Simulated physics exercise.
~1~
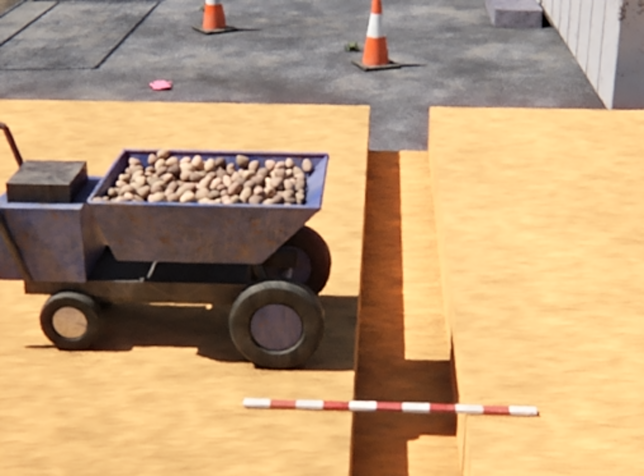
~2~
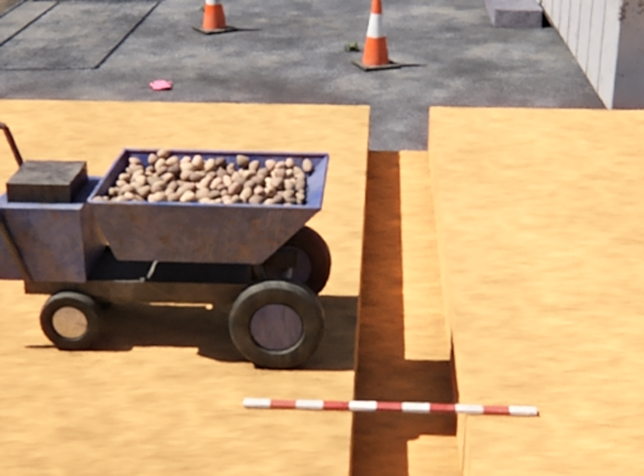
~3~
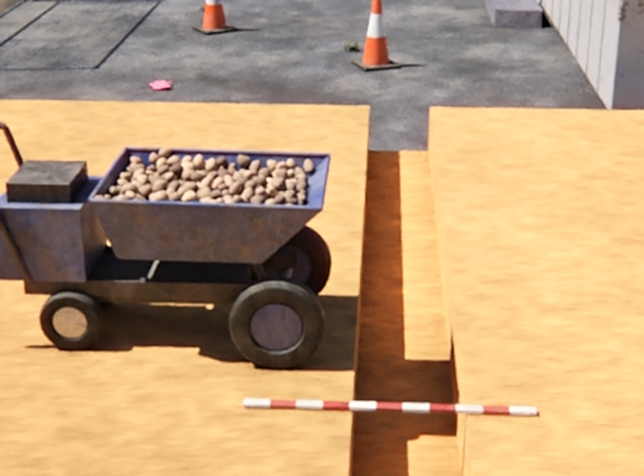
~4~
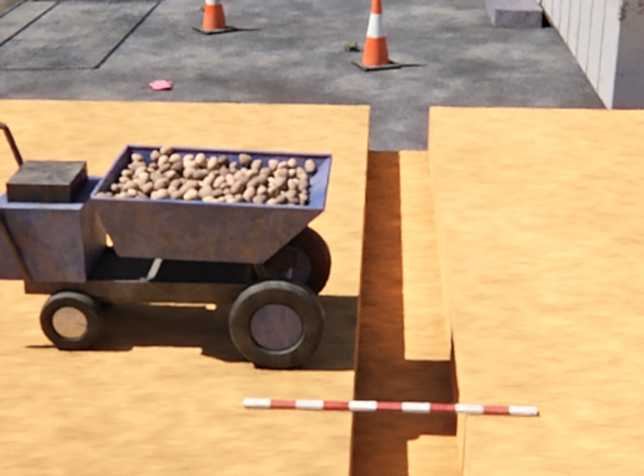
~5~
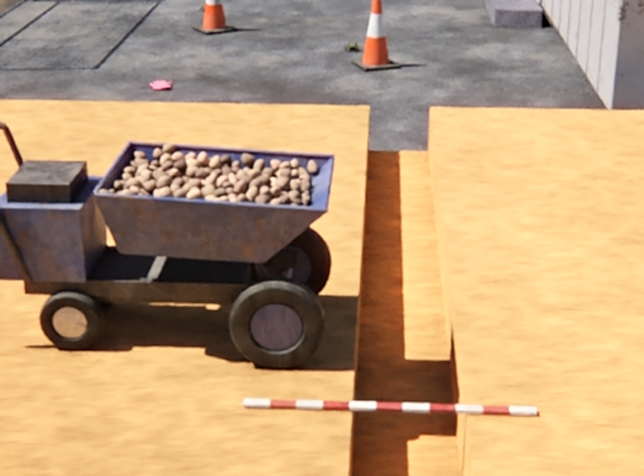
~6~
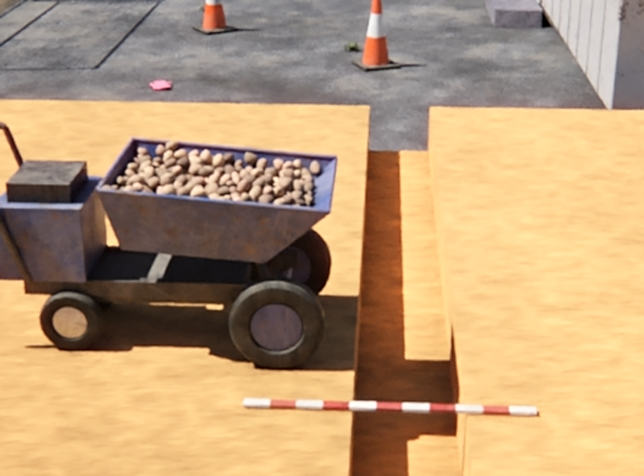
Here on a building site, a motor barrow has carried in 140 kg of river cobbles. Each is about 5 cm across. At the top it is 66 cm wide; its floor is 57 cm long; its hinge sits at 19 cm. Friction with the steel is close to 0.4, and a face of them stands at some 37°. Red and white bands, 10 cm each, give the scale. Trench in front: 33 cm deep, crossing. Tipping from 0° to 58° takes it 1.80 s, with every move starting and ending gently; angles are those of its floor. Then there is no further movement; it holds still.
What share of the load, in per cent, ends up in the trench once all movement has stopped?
About 64 per cent.
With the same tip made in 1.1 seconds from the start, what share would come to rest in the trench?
Close to 55 percent, then.
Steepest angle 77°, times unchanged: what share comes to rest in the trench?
I'd guess some 60 in a hundred.
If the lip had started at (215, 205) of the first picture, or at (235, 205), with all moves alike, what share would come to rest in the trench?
Roughly 65 in a hundred, then 85 in a hundred.
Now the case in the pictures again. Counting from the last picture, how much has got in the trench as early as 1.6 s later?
20 per cent or so by then.
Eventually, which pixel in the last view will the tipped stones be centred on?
The middle should be near (434, 386).
Then, 1.0 s after the last picture the floor is at 49°, 100 % in the skip; the foremost stones are at (400, 256).
Then, 1.6 s after the last picture the floor is at 58°, 69 % in the skip, 20 % in the trench, 11 % past the trench; the foremost stones are at (512, 340).
Then, 2.0 s after the last picture the floor is at 58°, 42 % in the skip, 34 % in the trench, 24 % past the trench; the foremost stones are at (592, 345).
Then, 3.9 s after the last picture the floor is at 58°, 11 % in the skip, 64 % in the trench, 25 % past the trench; the foremost stones are at (638, 345).
